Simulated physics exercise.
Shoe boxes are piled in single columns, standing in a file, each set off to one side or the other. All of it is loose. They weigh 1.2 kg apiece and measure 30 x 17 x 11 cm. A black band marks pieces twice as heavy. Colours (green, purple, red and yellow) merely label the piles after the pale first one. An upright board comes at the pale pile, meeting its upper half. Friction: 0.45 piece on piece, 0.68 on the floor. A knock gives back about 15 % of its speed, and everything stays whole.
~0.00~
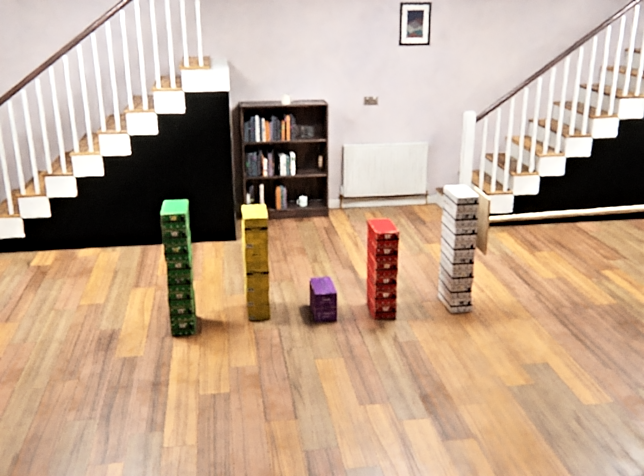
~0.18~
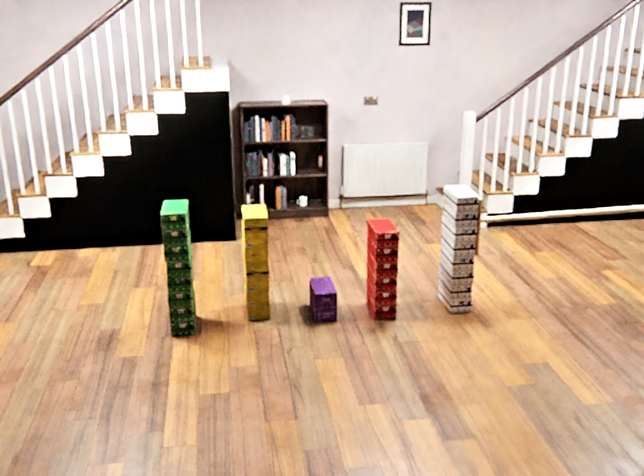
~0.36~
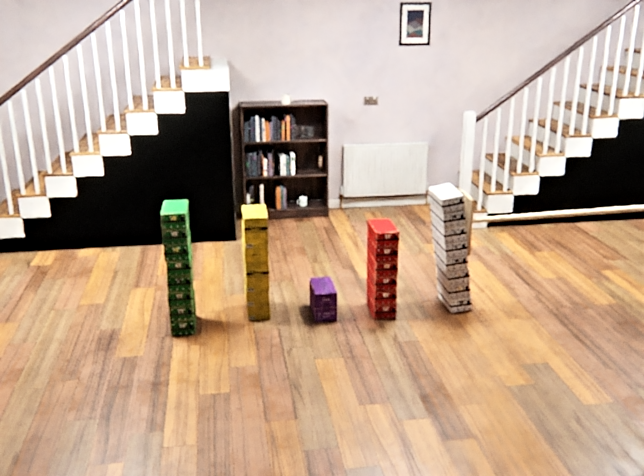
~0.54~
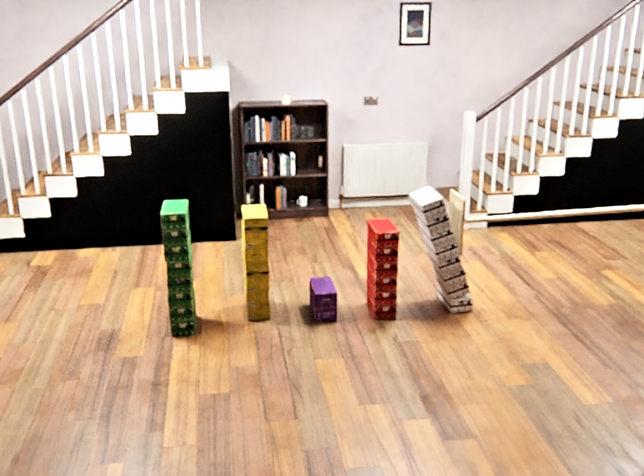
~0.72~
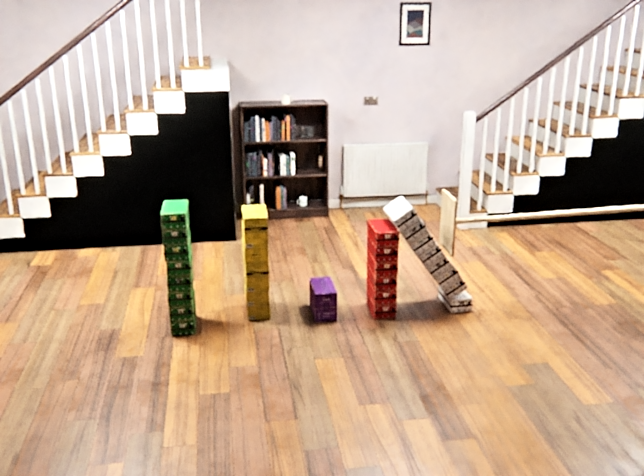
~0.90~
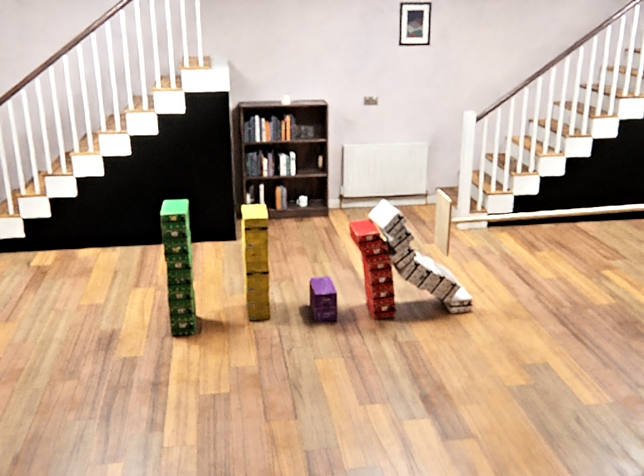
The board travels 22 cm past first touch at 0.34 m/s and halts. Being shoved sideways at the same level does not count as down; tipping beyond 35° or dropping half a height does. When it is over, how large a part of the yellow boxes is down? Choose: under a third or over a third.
Ending down: Under a third.
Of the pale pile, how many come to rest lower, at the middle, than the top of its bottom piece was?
The count is 4.
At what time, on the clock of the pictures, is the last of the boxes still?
Around 3.0 s.
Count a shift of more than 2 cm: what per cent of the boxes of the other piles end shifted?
Shifted: 30 per cent.
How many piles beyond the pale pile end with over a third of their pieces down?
The count is 1.
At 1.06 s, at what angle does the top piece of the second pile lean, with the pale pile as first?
It leans some 10°.
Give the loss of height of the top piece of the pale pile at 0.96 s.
About 15 cm.
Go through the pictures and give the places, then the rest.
In the first picture (places mark the middle of the side facing us), board (488, 220) 7 cm short; top yellow box (256, 226); top purple box (323, 285); the rest undisturbed.
In the second picture, board (480, 220) 7 mm short; top yellow box (256, 226).
In the third picture, board (472, 221) 54 mm in, top of the pale pile leaning 8°; top yellow box (256, 226); the rest undisturbed.
In the fourth picture, board (463, 221) 12 cm in, top of the pale pile leaning 17°; top yellow box (256, 226); the rest undisturbed.
In the fifth picture, board (455, 222) 18 cm in, top of the pale pile leaning 34°; top yellow box (256, 226); the rest undisturbed.
In the sixth picture, board (450, 222) 22 cm in, stopped, top of the pale pile leaning 45°; top yellow box (256, 226); top red box (364, 227) leaning 6°; steepest lean 6°, the box at (377, 255); 6 disturbed, none down.
After 0.96 s, 7 of the pale pile down; none of the 7 yellow boxes down (0 of 23 in all colours); top yellow box unmoved; top red box leaning 10°.
After 1.06 s, 7 of the pale pile down; none of the 7 yellow boxes down (0 of 23 in all colours); top yellow box unmoved; top red box leaning 14°.
After 1.30 s, 7 of the pale pile down; none of the 7 yellow boxes down (5 of 23 in all colours); top yellow box unmoved; top red box leaning 66°, 27 cm lower.
After 1.56 s, 7 of the pale pile down; none of the 7 yellow boxes down (5 of 23 in all colours); top yellow box unmoved; top red box on its side.
At rest (3.0 s), 7 of the pale pile down; none of the 7 yellow boxes down (5 of 23 in all colours); top yellow box unmoved; top red box on its side. That is 0 per cent. As the last picture would show them, middles, top yellow box near (254, 219), top red box near (283, 308).
